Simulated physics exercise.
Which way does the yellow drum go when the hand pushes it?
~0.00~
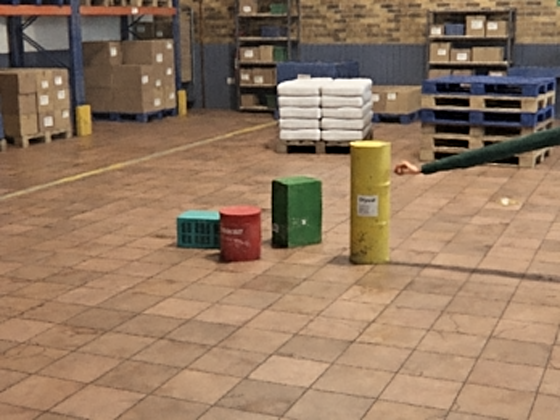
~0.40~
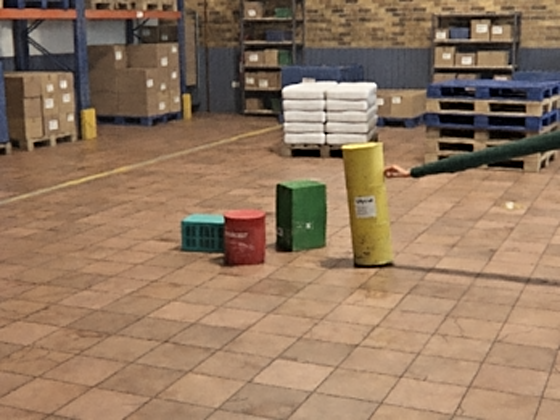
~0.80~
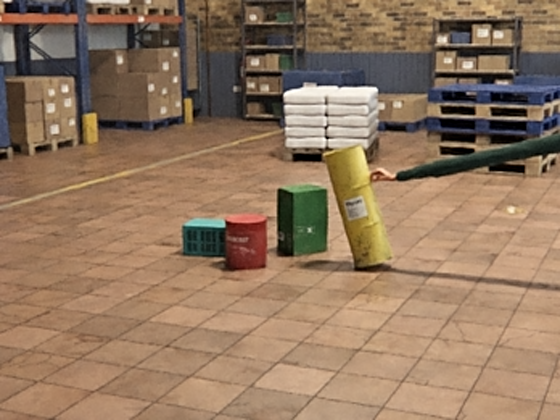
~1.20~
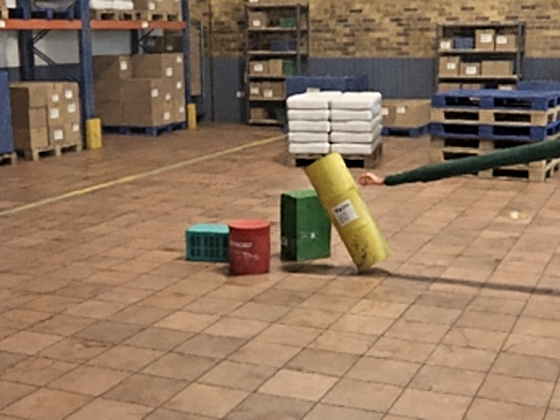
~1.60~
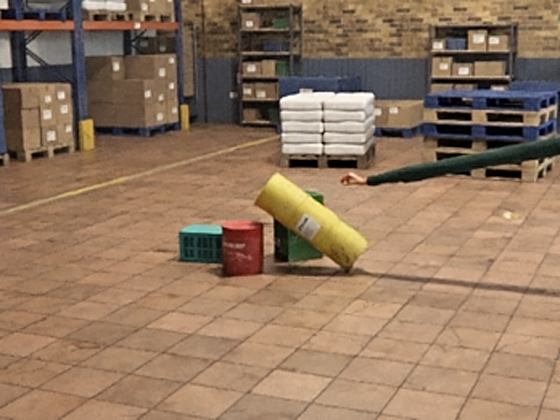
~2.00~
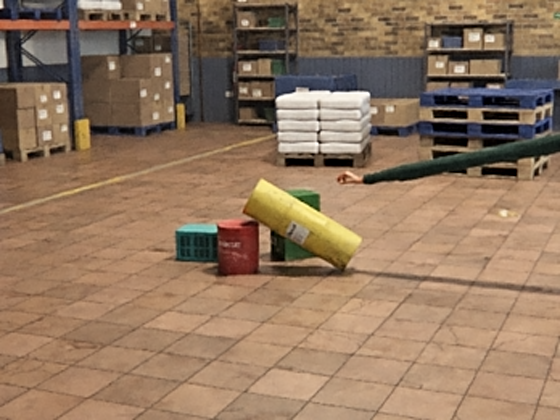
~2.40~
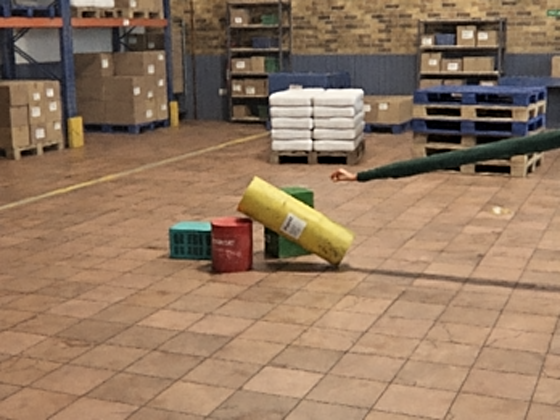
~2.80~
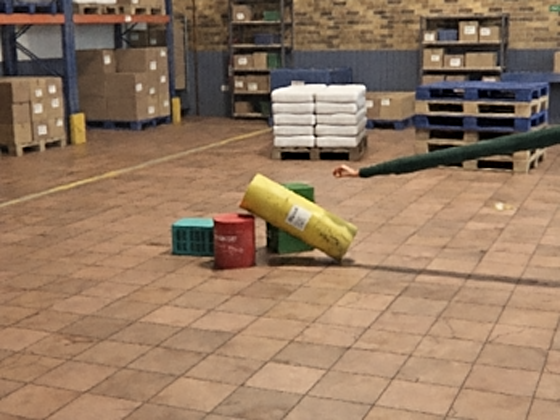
The yellow drum moves to the left, tipping over toward the red pail.
